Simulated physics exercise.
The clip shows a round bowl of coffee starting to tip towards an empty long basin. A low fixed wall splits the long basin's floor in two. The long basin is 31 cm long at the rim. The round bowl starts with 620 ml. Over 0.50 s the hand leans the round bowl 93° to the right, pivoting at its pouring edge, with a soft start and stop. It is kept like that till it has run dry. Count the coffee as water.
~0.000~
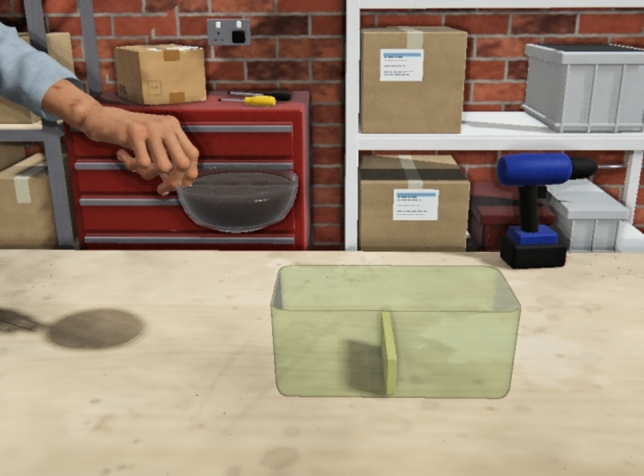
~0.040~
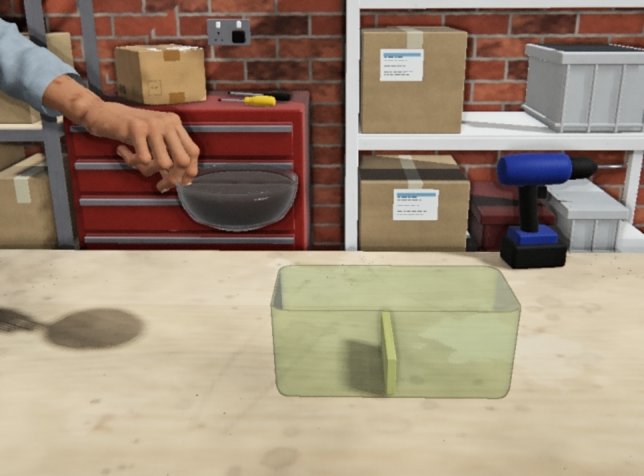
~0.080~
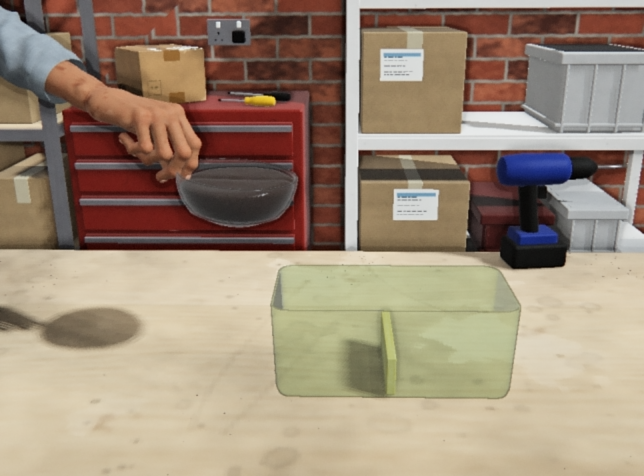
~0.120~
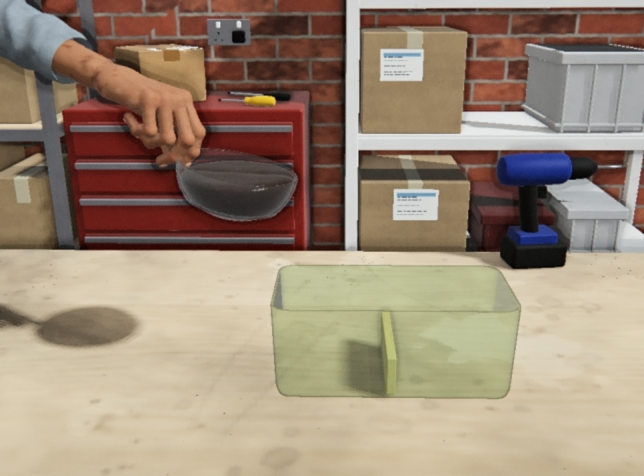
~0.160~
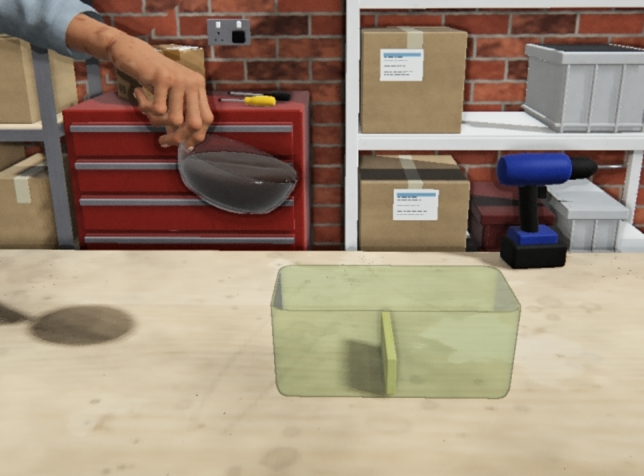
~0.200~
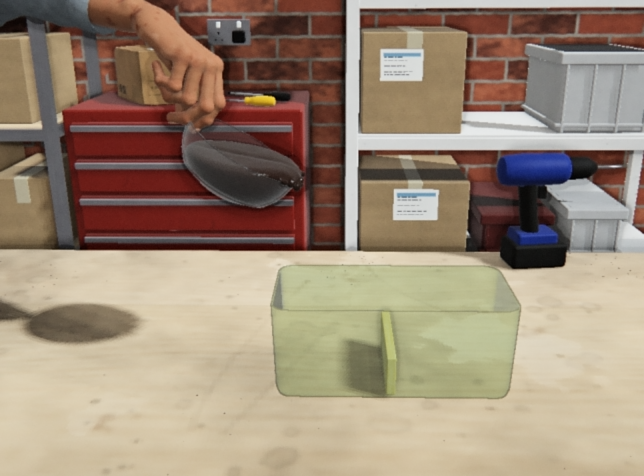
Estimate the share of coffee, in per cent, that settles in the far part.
Roughly 58 per cent is past the wall.
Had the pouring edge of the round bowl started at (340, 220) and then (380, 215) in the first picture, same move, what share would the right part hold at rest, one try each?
In turn about 75 and 75 per cent.
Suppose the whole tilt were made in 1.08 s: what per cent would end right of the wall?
In that case some 40 per cent.
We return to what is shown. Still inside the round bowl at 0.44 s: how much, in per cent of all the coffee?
Some 20 per cent.
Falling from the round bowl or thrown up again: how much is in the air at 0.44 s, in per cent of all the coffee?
About 72 per cent.
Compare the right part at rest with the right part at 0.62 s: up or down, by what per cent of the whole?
The share moves down, by some 6 per cent.
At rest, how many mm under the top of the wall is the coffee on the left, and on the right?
Left about 42 mm, right about 36 mm.
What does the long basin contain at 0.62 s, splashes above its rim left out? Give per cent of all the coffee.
Some 88 per cent.
After 0.44 s the tilt is 90° and 20 per cent is still to pour, 9 is left of the wall and 0 right of it.
After 0.62 s the tilt is 93° and 0 per cent is still to pour, 22 is left of the wall and 65 right of it.
After 0.80 s the tilt is 93° and 0 per cent is still to pour, 31 is left of the wall and 58 right of it.
After 1.00 s the tilt is 93° and 0 per cent is still to pour, 37 is left of the wall and 58 right of it.
In the end 38 per cent lies left of the wall, 58 right of it and 4 outside.
